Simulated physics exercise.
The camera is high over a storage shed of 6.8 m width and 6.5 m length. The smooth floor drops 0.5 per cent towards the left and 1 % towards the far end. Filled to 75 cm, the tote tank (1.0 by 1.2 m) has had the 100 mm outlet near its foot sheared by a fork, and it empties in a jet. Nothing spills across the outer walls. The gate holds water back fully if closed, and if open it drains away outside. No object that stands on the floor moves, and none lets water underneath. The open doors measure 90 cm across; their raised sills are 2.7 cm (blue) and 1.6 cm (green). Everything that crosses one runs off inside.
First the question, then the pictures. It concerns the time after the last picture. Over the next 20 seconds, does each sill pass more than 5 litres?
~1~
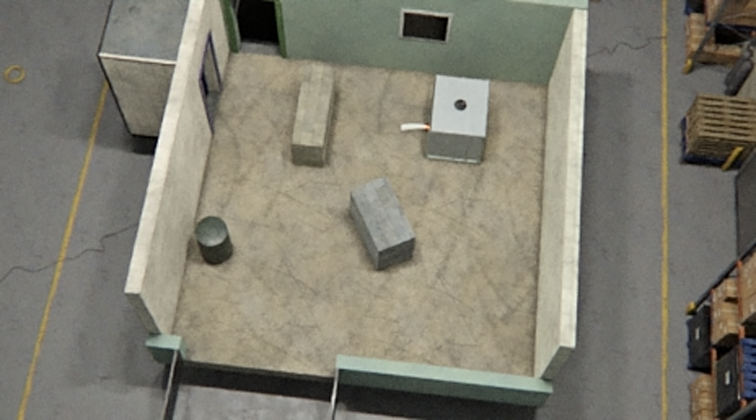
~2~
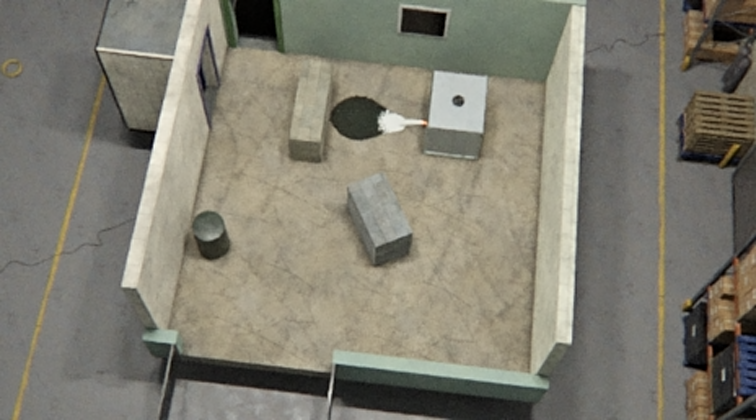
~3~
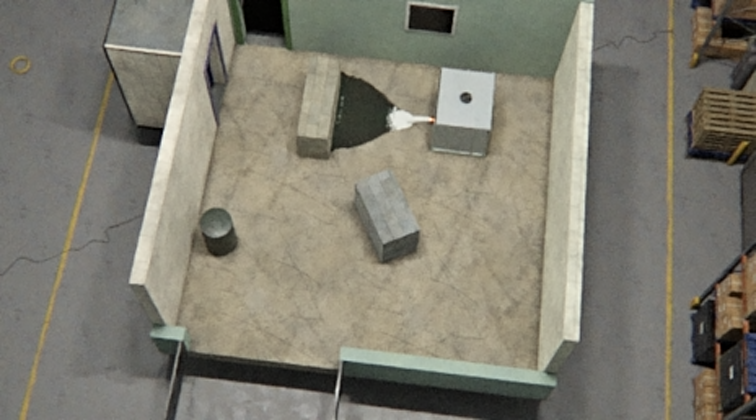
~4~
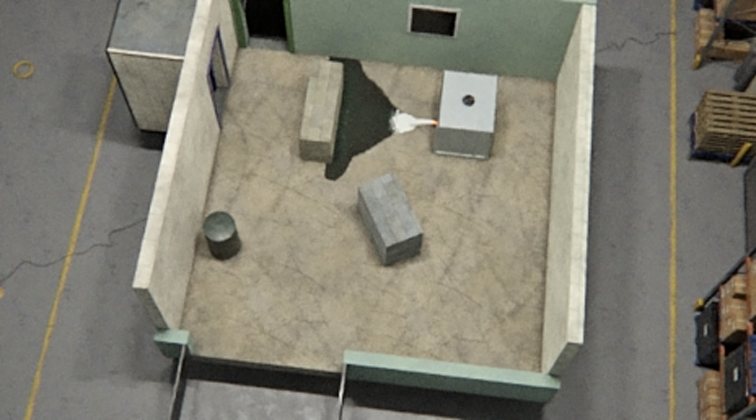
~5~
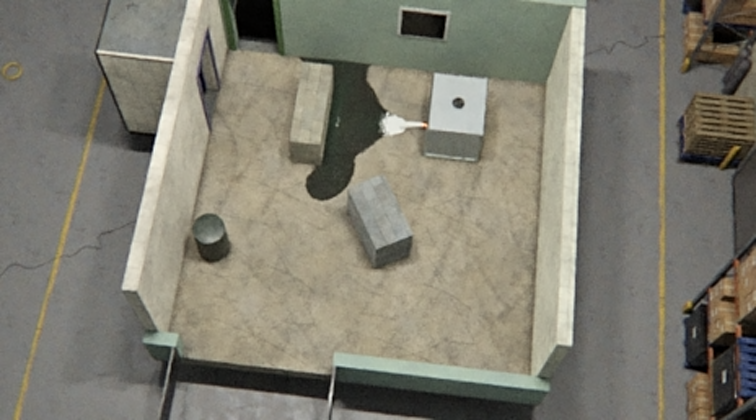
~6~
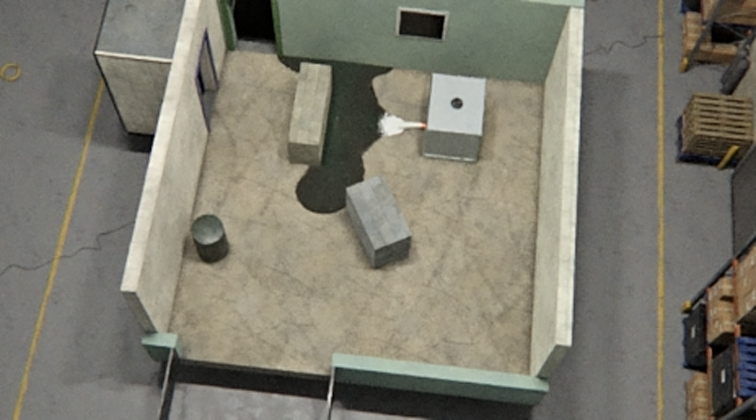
In order: The blue door: Under the line, the green door: Over the line.
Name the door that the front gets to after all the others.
It is the blue one.
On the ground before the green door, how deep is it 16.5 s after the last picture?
The depth there is around 3.5 cm.
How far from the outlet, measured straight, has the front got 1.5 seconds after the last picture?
Roughly 4.2 m.
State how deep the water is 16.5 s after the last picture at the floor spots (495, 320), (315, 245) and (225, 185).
Taking the spots in order, 0.0, 0.8 and 1.0 cm.
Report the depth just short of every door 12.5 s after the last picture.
Depth (cm) - blue: 2.0, green: 2.5.
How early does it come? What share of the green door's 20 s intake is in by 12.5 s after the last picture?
By that time around 45 per cent is in.
Then, 1.5 s after the last picture water covers 15 % of the floor and is deepest (7 cm) near (327, 121); blue door not reached, green door 0.83 cm at the sill, 0 L in.
Then, 4.5 s after the last picture water covers 25 % of the floor and is deepest (6 cm) near (327, 121); blue door not reached, green door 1.4 cm at the sill, 0 L in.
Then, 8.5 s after the last picture water covers 40 % of the floor and is deepest (6 cm) near (327, 121); blue door 1.6 cm at the sill, 0 L in, green door 2.2 cm at the sill, 2 L in.
Then, 12.5 s after the last picture water covers 45 % of the floor and is deepest (5 cm) near (327, 121); blue door 2.2 cm at the sill, 0 L in, green door 2.7 cm at the sill, 6 L in.
Then, 16.5 s after the last picture water covers 50 % of the floor and is deepest (5 cm) near (345, 62); blue door 2.9 cm at the sill, 0 L in, green door 3.5 cm at the sill, 15 L in.
